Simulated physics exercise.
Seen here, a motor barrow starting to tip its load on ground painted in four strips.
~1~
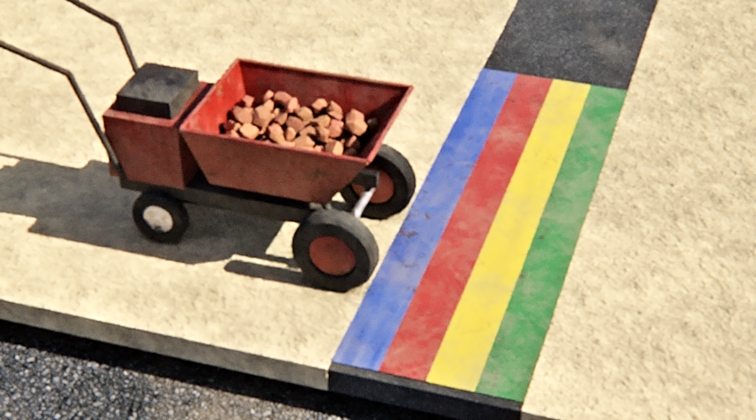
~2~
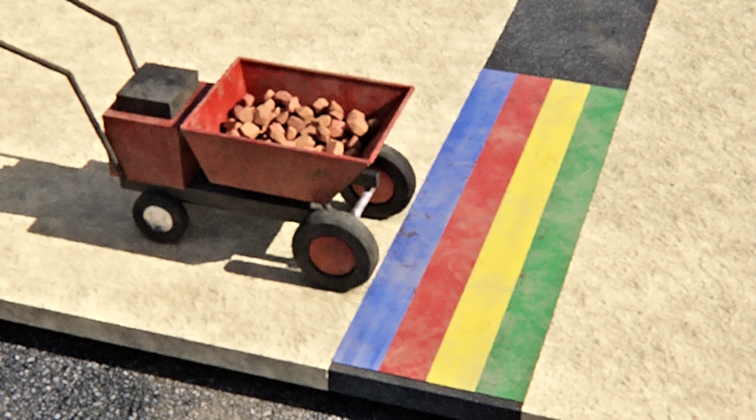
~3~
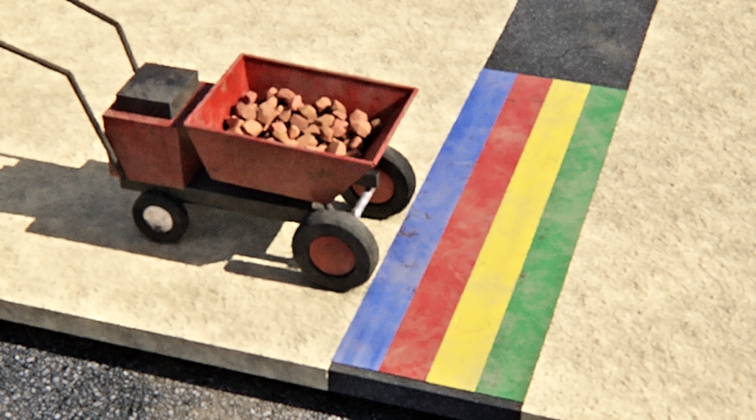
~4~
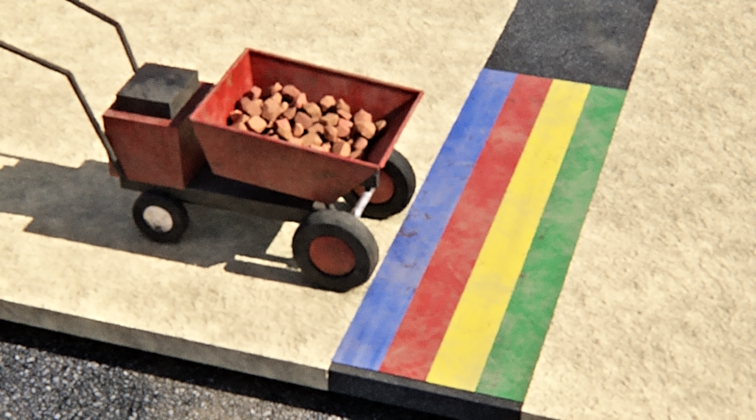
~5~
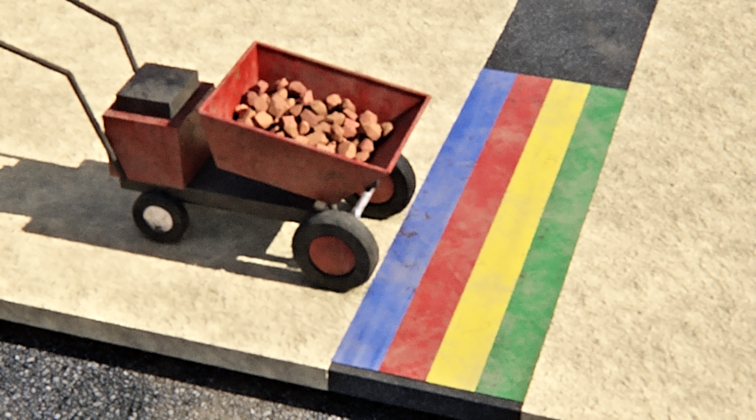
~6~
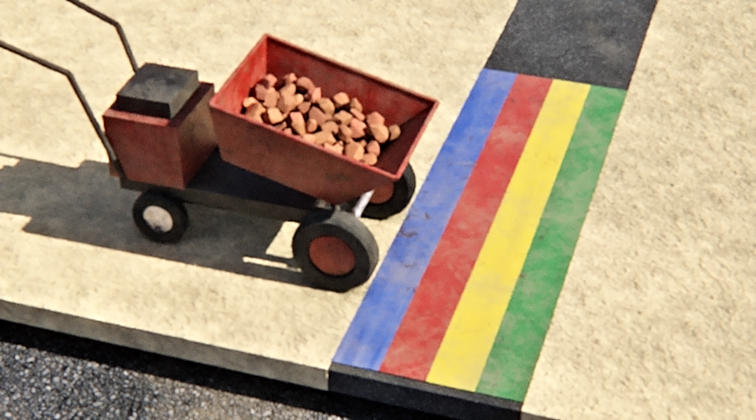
Red skip of a motor barrow tilting slowly forward to the right with its rubble load, beside blue, red, yellow and green strips.
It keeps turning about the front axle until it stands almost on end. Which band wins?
The yellow strip carries the most.
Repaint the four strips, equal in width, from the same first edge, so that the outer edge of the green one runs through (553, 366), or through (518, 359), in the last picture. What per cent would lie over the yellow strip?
First some 40, then 30 per cent.
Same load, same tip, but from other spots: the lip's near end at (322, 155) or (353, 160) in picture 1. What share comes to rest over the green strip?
First some 10, then 20 per cent.
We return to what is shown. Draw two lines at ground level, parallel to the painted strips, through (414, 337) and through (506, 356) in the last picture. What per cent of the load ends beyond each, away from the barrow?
Near 80 % and 20 %.
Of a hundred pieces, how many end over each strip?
Blue strip: 0 %, red strip: 10 %, yellow strip: 40 %, green strip: 25 %.
Shortly afterwards, skip tipped steeply; the whole lot in the skip.
Next, skip tipped steeply; all but a few in the skip; a little over the yellow strip; only a few over the green strip.
Some moments later, skip tipped right over; near a quarter in the skip; only a few over the red strip; near a third over the yellow strip; near a quarter over the green strip; a little off the paint.
In the end, skip tipped right over; a little in the skip; none at all over the blue strip; a little over the red strip; near a third over the yellow strip; near a quarter over the green strip; a little off the paint.
